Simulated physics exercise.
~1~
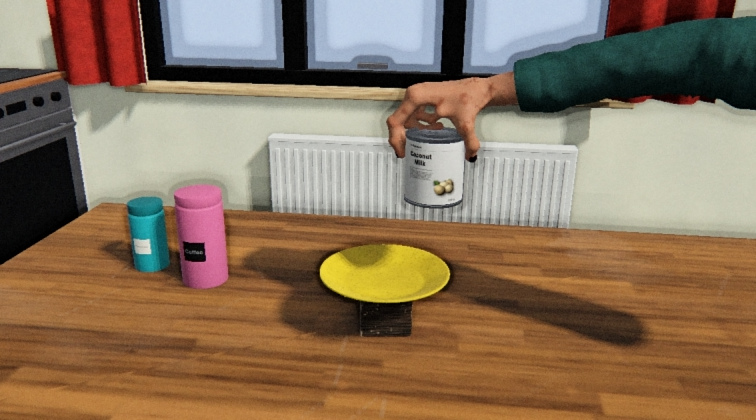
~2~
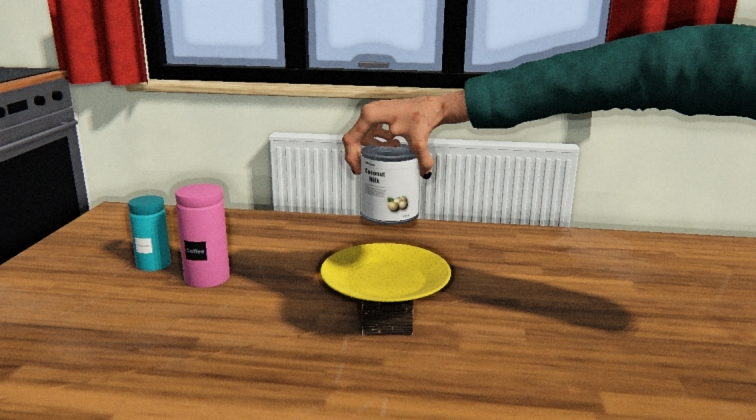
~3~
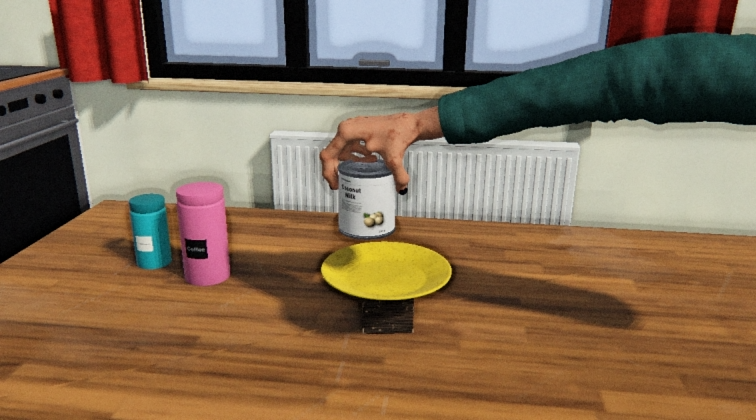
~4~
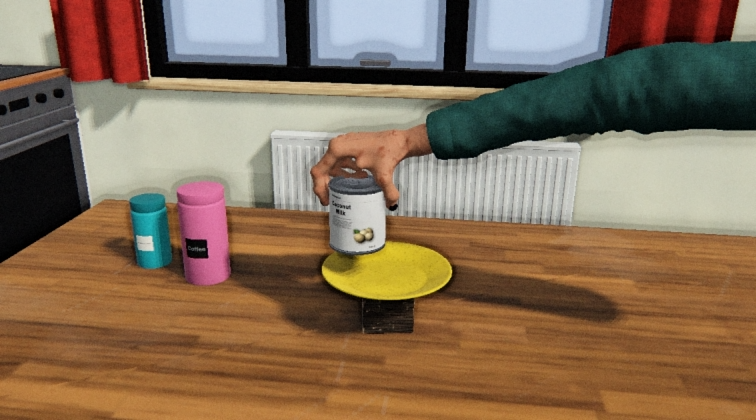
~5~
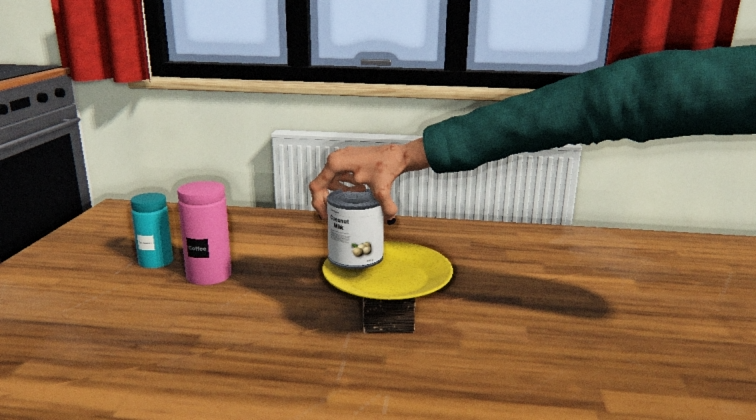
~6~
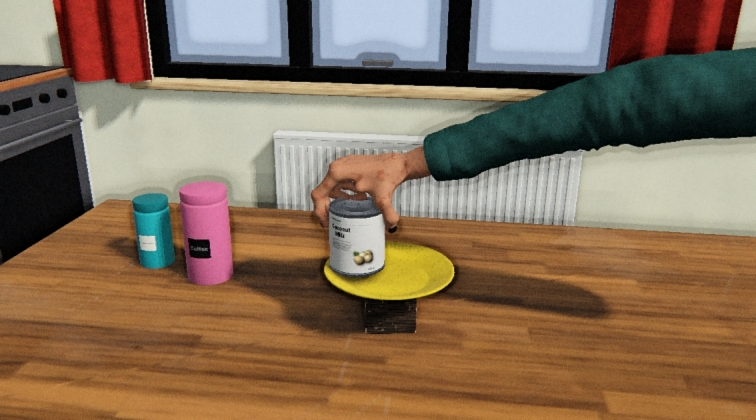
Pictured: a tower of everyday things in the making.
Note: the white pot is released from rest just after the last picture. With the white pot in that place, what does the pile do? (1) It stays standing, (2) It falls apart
The answer is 1.
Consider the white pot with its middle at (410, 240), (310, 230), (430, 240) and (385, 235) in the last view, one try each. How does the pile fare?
Well, on the first go it stays steady, on the second it tumbles down, on the third it stays steady, and on the fourth it stays steady.
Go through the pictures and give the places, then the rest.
The first picture shows still above its spot; white pot (434, 166); pink jar (202, 236).
The second picture shows still above its spot; white pot (390, 182); black block (387, 304).
The third picture shows still above its spot; white pot (367, 198); pink jar (204, 233).
The fourth picture shows still above its spot; white pot (358, 214); black block (388, 303).
The fifth picture shows still above its spot; white pot (356, 228); pink jar (205, 233).
The sixth picture shows in place under the hand; white pot (357, 235); black block (390, 303).
Then, 0.50 s on from there, no change.
Then, 1.10 s on from there, white pot resting near (356, 236).
In the end, all 5 unmoved. At the end, from the last picture's camera, white pot near (356, 236). The pile holds.
